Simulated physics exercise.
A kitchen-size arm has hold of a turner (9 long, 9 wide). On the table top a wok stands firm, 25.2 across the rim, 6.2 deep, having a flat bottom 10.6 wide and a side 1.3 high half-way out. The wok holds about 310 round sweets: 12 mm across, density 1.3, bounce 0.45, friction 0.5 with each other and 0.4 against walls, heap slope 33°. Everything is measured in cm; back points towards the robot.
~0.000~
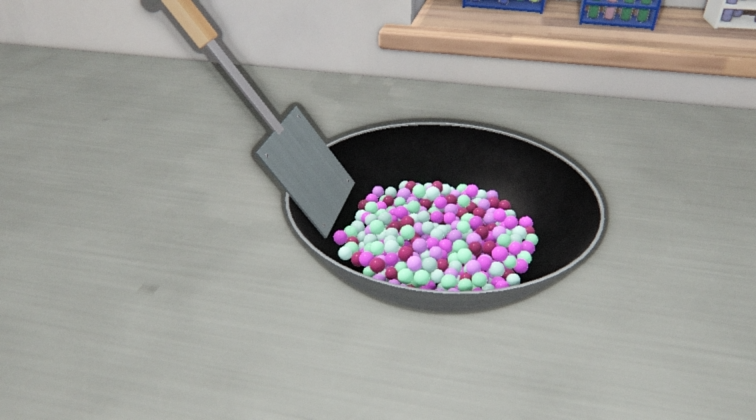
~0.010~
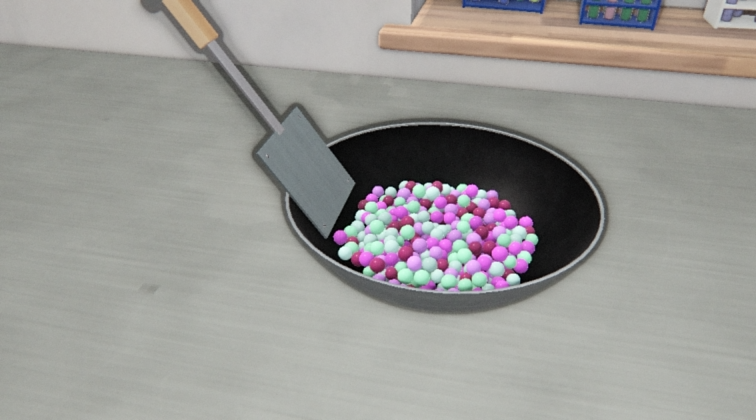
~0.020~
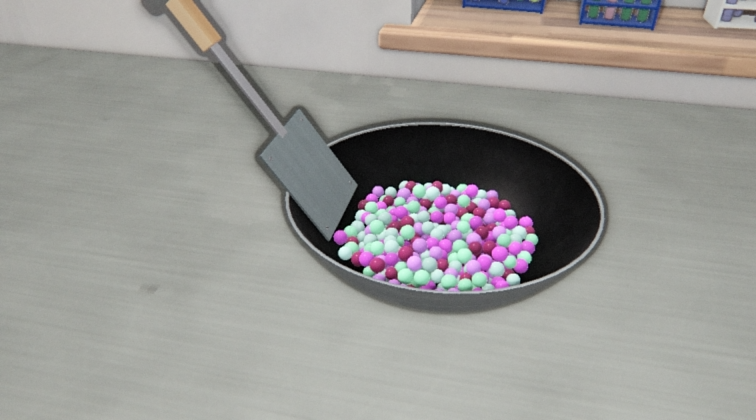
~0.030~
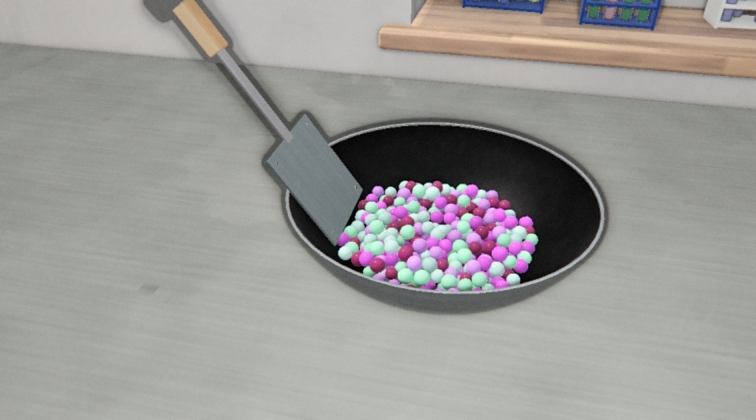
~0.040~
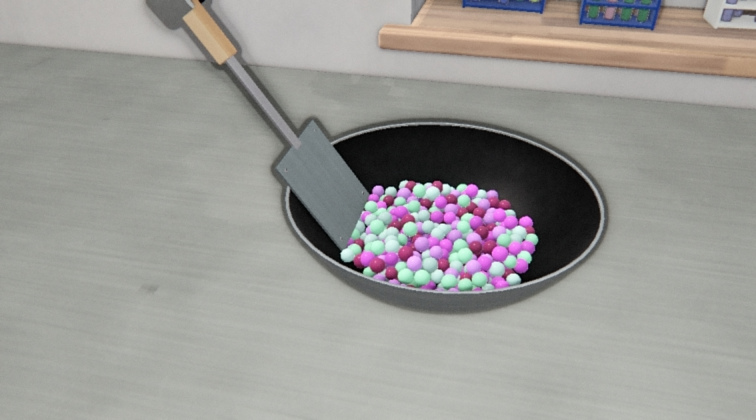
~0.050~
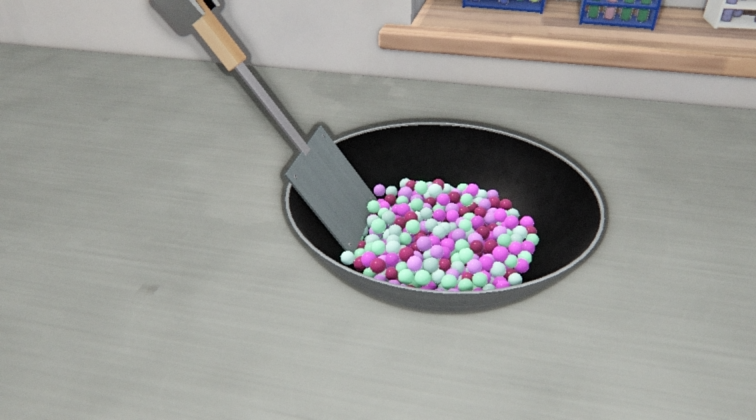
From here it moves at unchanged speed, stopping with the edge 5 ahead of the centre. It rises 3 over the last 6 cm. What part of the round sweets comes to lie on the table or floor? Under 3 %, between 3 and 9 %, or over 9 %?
Under 3 %.
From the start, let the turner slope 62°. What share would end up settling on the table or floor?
Some 5 in a hundred.
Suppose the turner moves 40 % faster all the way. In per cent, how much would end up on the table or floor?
In that case, around 5 per cent would end on the table or floor.
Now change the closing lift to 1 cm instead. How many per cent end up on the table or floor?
Some 0 in a hundred.
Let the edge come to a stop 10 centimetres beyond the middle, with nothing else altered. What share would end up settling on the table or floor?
Result: Approx. 40 %.
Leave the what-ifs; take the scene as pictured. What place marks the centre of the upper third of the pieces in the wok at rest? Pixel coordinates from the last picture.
I'd put it close to (542, 224).
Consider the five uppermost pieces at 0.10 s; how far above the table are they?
Height: Approx. 5 cm.
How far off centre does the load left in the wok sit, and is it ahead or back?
Ahead of centre, near 5.0 centimetres.
After 0.10 s, sloping 54°, highest piece 6 above the table; 314 in the wok.
After 0.16 s, sloping 54°, highest piece 7 above the table; 314 in the wok.
After 0.39 s, sloping 54°, highest piece 7 above the table; 311 in the wok, 2 on the table or floor, 1 on the blade or in flight.
After 1.44 s, sloping 54°, highest piece 6 above the table; 311 in the wok, 3 on the table or floor.
In the end, 311 in the wok, 3 on the table or floor. That is 1 % on the table or floor.
